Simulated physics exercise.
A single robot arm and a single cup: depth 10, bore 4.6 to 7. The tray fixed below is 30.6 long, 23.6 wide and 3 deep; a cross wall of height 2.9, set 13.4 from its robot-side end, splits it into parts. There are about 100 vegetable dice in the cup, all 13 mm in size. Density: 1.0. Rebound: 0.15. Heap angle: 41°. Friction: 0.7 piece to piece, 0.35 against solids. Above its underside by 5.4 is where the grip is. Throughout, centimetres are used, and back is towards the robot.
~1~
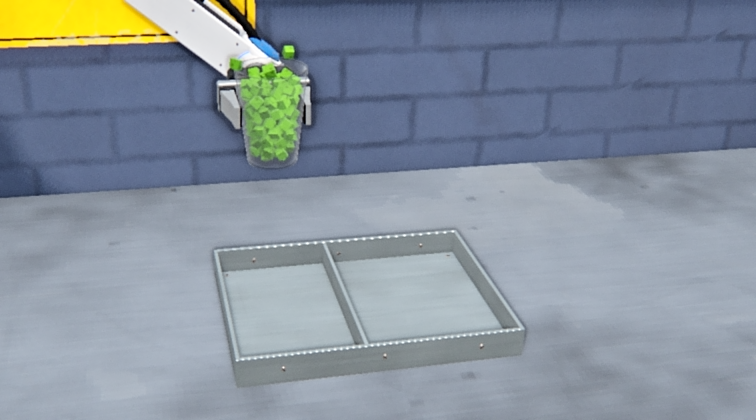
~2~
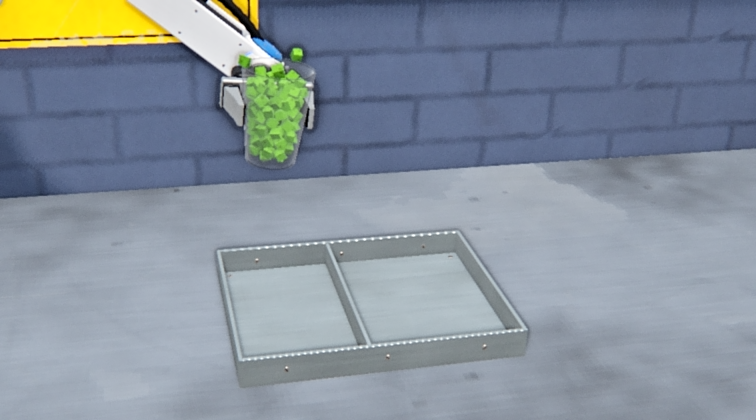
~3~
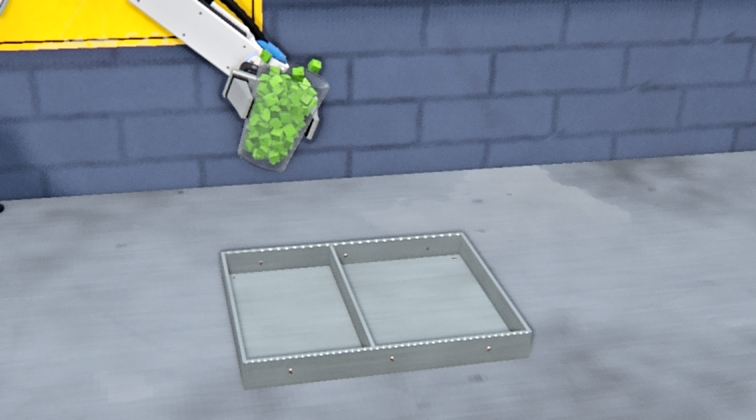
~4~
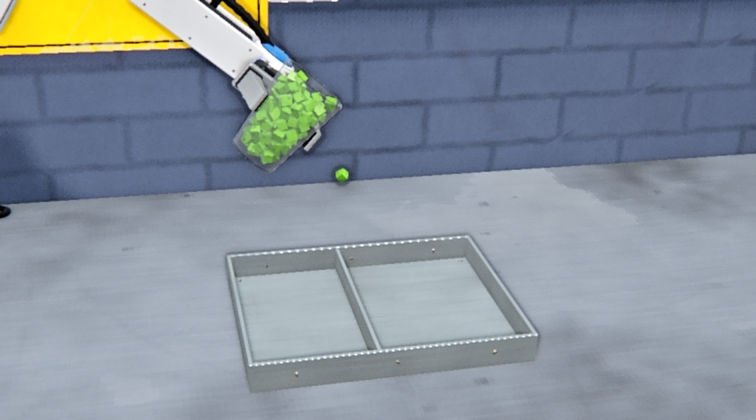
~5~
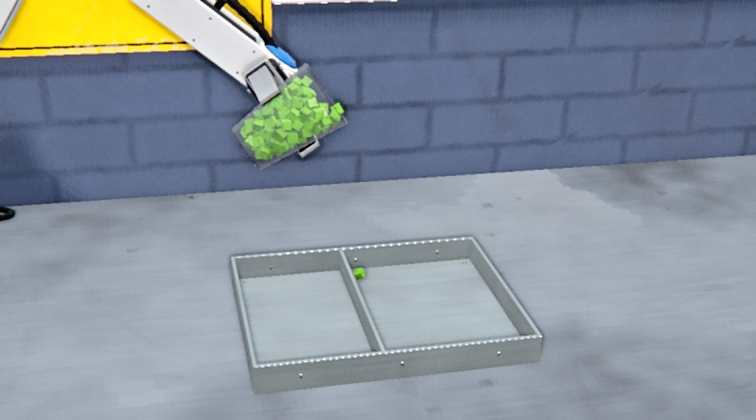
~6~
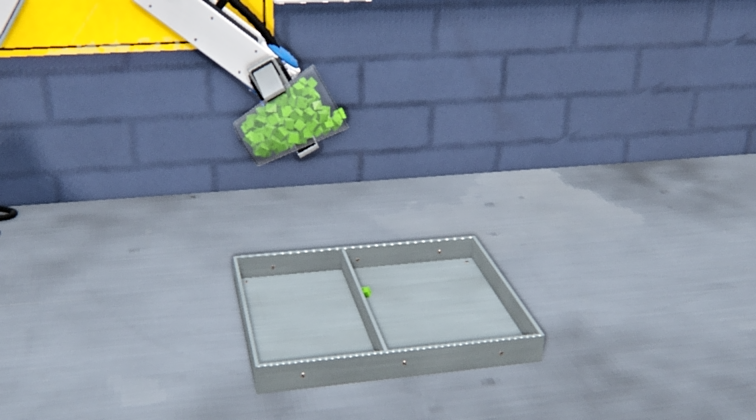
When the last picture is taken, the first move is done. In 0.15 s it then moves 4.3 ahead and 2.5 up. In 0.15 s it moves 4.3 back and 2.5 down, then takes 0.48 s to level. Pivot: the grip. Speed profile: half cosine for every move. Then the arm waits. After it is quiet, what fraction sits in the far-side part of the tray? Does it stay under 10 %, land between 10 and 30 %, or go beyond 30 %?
It lands between 10 and 30 %.
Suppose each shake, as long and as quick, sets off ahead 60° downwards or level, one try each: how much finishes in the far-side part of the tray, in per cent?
You'd get some 0 per cent with the first setting and some 10 per cent with the second.
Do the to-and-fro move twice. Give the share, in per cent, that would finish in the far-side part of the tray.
I'd expect close to 20 per cent then.
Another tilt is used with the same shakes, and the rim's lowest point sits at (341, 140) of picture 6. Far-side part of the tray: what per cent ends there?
Around 60 in a hundred.
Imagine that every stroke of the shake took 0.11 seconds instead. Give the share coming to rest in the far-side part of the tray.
Estimate for that case: 65 %.
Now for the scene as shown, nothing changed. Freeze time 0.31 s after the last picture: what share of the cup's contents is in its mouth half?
Some 55 per cent.
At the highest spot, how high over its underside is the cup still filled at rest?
I'd put it at close to 9.5 centimetres.
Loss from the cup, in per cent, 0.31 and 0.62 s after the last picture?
Taking the two times in order, I'd say 20 and then 20 per cent.
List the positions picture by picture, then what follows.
In the first picture, cup middle at (272, 116), level; upper third of the load around (270, 86), from x 235 to 295, top at y 55; 95 in the cup.
In the second picture, cup middle at (274, 117), tilted 6° forward; upper third of the load around (274, 88), from x 245 to 300, top at y 55.
In the third picture, cup middle at (277, 119), tilted 21° forward; upper third of the load around (280, 92), from x 250 to 315, top at y 55; 94 in the cup, 1 in flight or on a rim.
In the fourth picture, cup middle at (282, 121), tilted 41° forward; upper third of the load around (294, 99), from x 250 to 340, top at y 80; 94 in the cup, 1 in flight or on a rim.
In the fifth picture, cup middle at (285, 122), tilted 56° forward; upper third of the load around (298, 103), from x 250 to 360, top at y 85; 94 in the cup, 1 in the far-side part.
In the sixth picture, cup middle at (287, 121), tilted 62° forward; upper third of the load around (301, 103), from x 250 to 365, top at y 85; 94 in the cup, 1 in the far-side part.
Then, 0.31 s later, tilted 62° forward, highest piece 27 above the table; 76 in the cup, 1 in the far-side part, 18 in flight or on a rim.
Then, 0.62 s later, tilted 15° forward, highest piece 29 above the table; 75 in the cup, 14 in the far-side part, 6 in the robot-side part.
Then, 0.98 s later, level, highest piece 29 above the table; 75 in the cup, 14 in the far-side part, 6 in the robot-side part.
Then, 2.03 s later, level, highest piece 29 above the table; 75 in the cup, 14 in the far-side part, 6 in the robot-side part.
At rest, 75 in the cup, 14 in the far-side part, 6 in the robot-side part. That is 15 % in the far-side part of the tray.
